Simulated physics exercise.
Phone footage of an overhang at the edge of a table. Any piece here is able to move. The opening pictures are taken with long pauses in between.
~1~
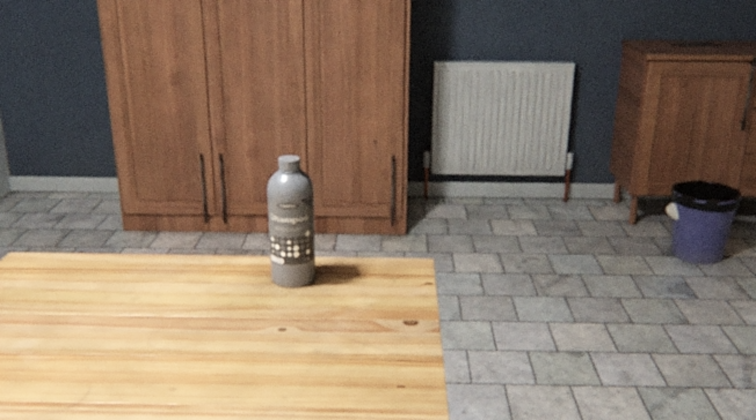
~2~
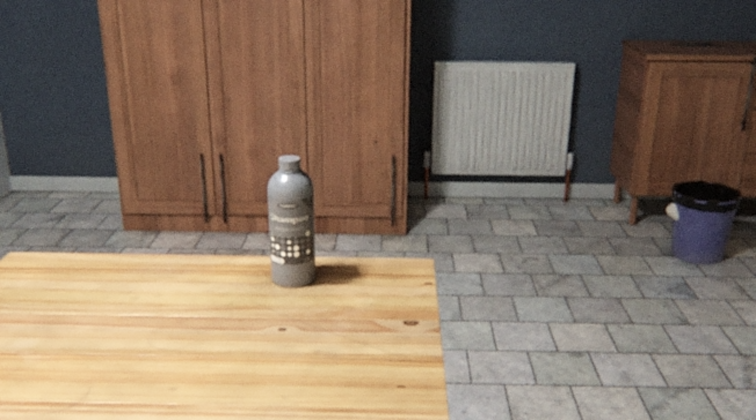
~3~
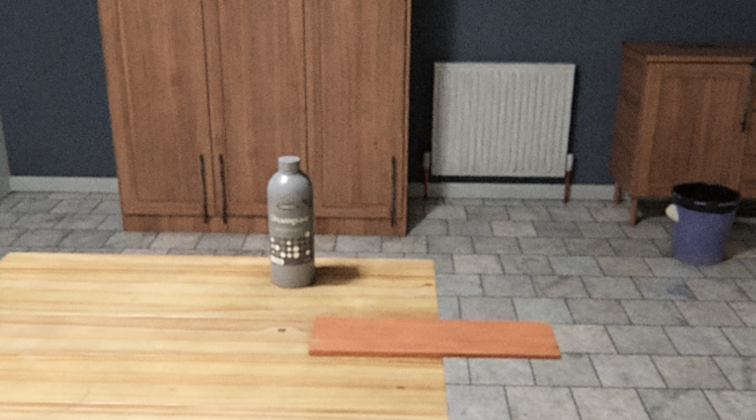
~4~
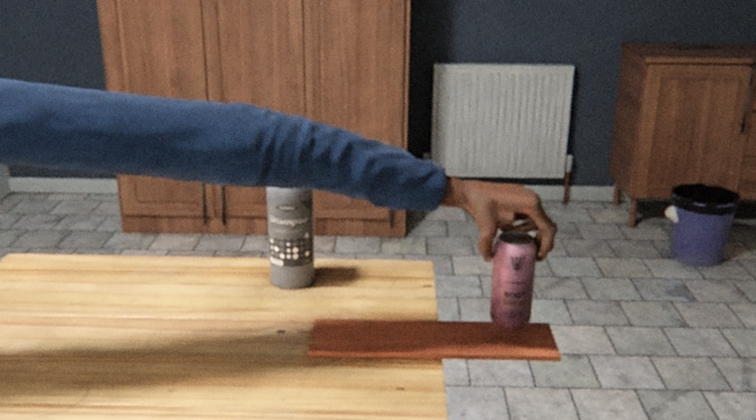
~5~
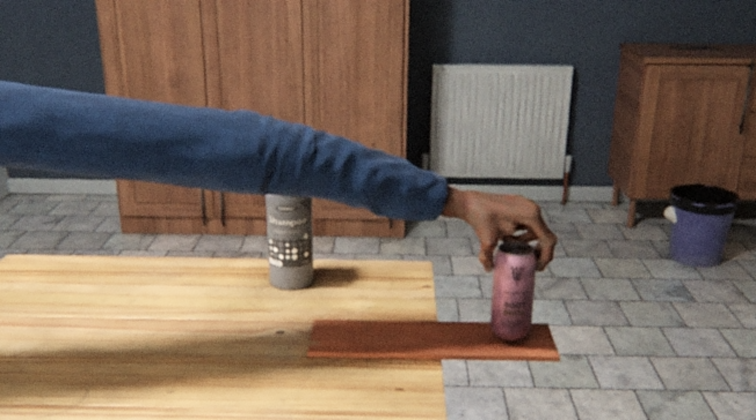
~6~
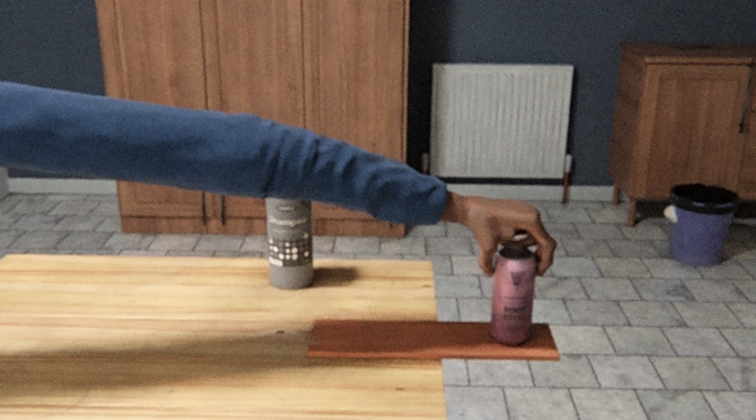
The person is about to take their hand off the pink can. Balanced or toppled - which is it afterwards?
It drops down.
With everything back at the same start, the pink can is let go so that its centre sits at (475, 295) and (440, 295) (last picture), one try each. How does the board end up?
First case: It topples; second case: It stays put.
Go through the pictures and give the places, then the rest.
The last thing is not in view yet, in the first frame.
The last thing is not in view yet, in the second frame.
The last thing is not in view yet; orange board (433, 338), in the third frame.
Coming down; pink can (513, 281); orange board (433, 339), in the fourth frame.
Coming down; pink can (513, 291); orange board (432, 339), in the fifth frame.
In place under the hand; pink can (513, 296); orange board (432, 339), in the sixth frame.
Then, 0.50 s after the last picture, orange board and pink can now down on the floor or falling.
Then, 0.70 s after the last picture, things are still on the move.
Then, 0.80 s after the last picture, as before.
By the end, down on the floor or falling, orange board and pink can; grey bottle in place. The board comes down.
